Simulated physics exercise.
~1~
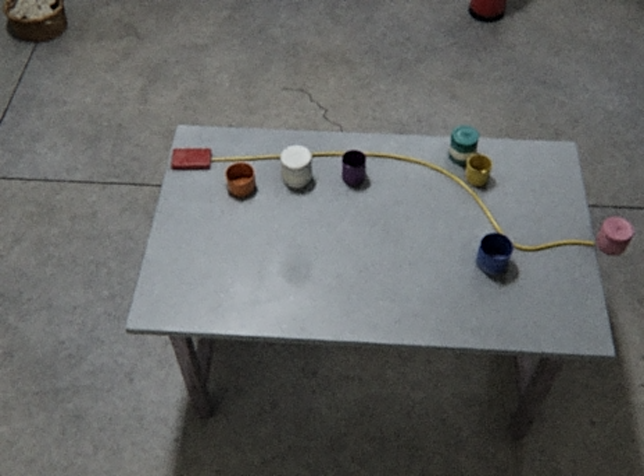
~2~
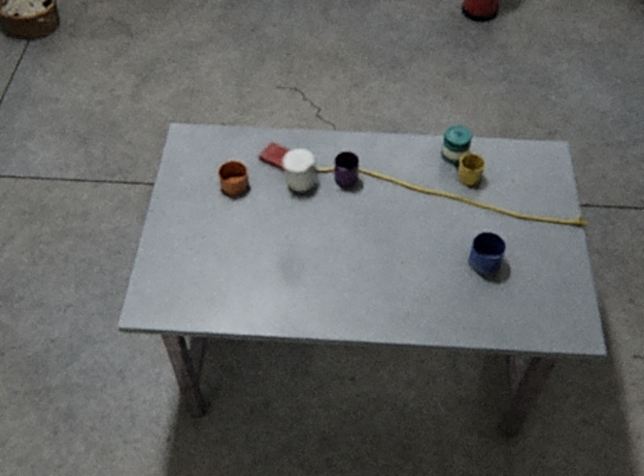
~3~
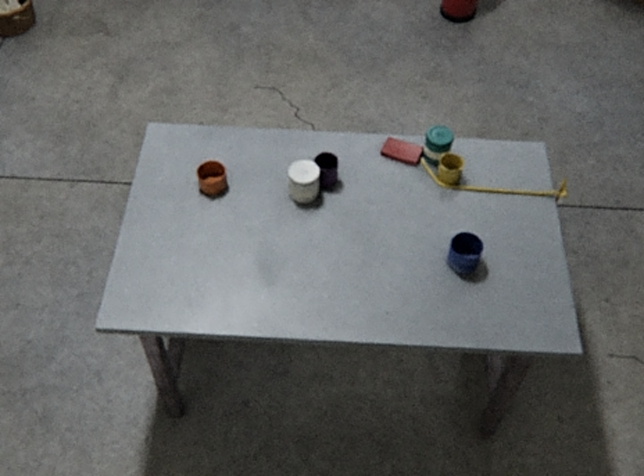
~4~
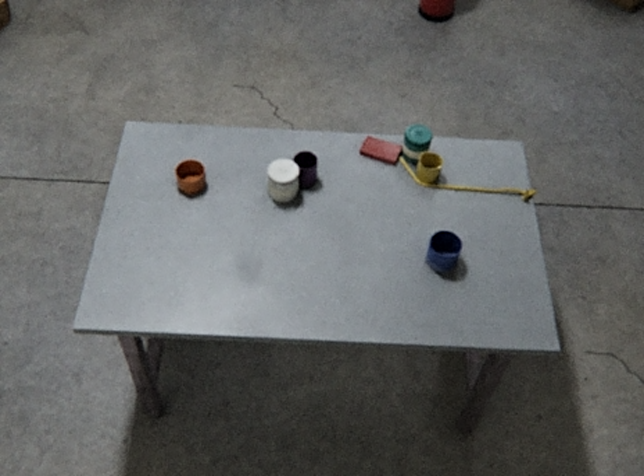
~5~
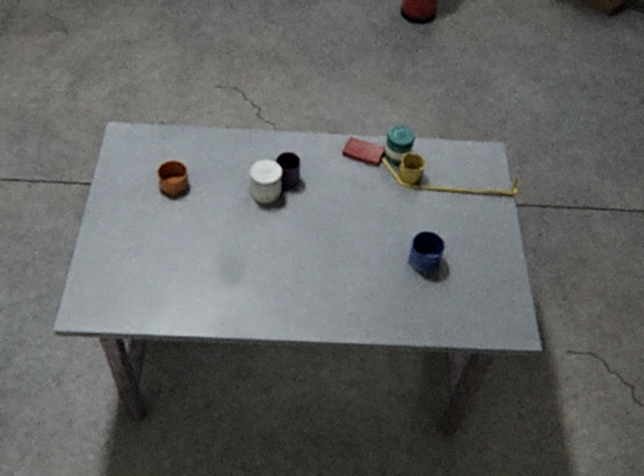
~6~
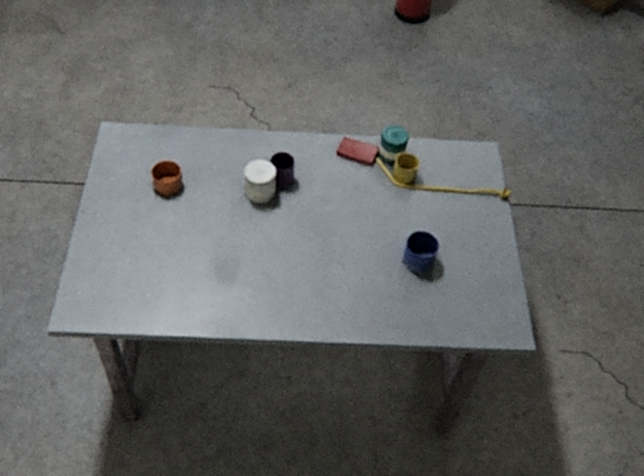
The pink speaker at the table's right edge dropped out of sight, and the yellow cable dragged the red phone rightward past the cups, nudging the white canister against the purple cup, before the phone came to rest beside the teal tin, still on the table.
